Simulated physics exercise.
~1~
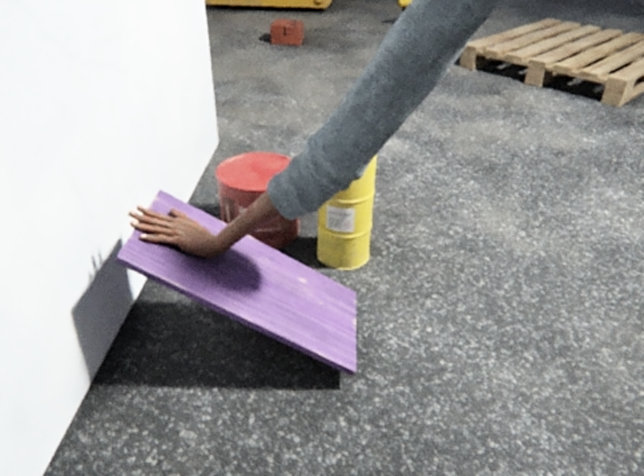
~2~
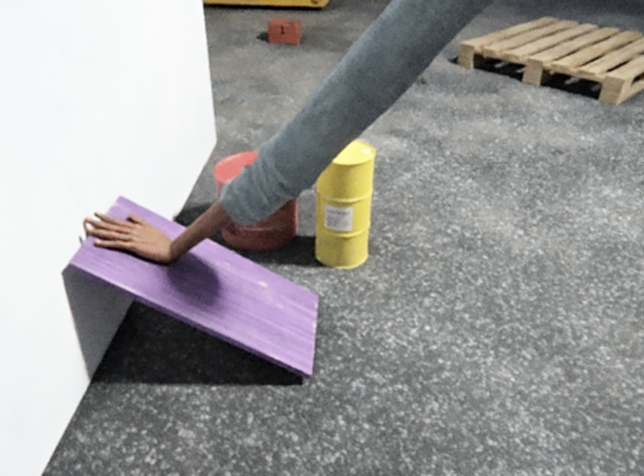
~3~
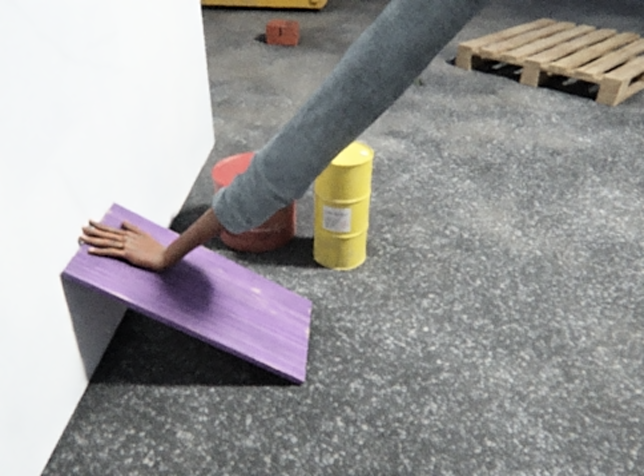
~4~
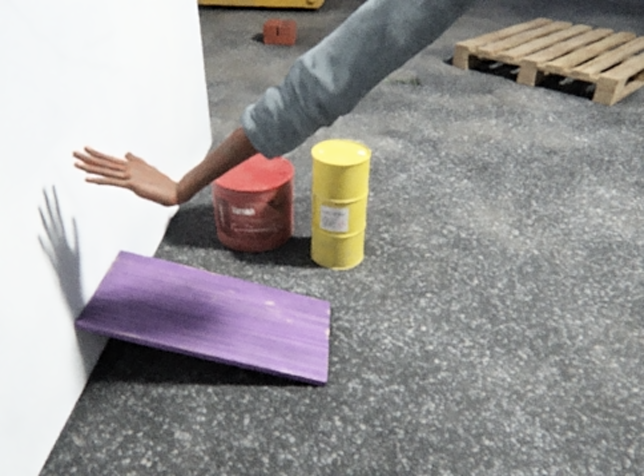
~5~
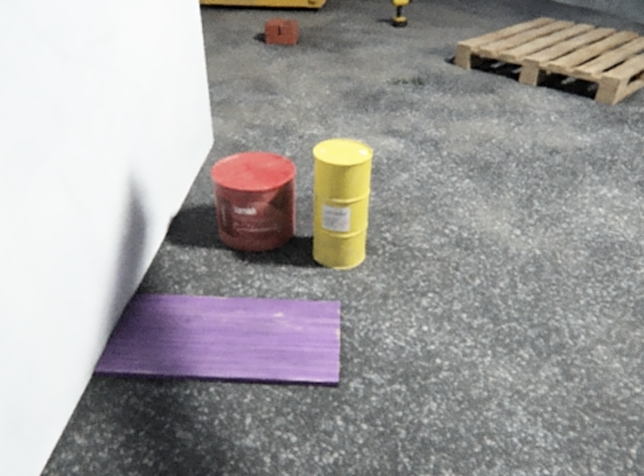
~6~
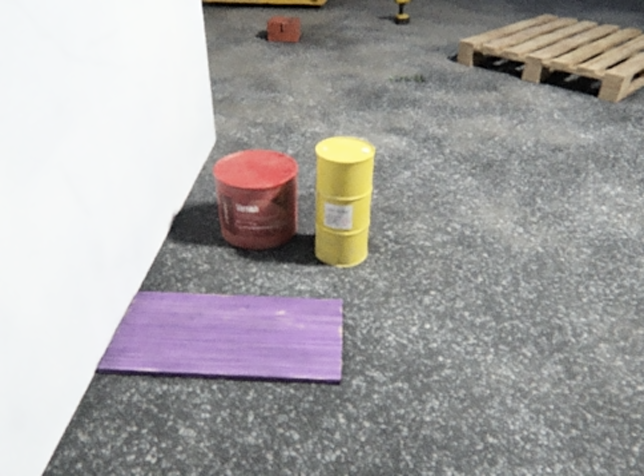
A purple board leaned on the white wall slides down flat once the hand lets go.
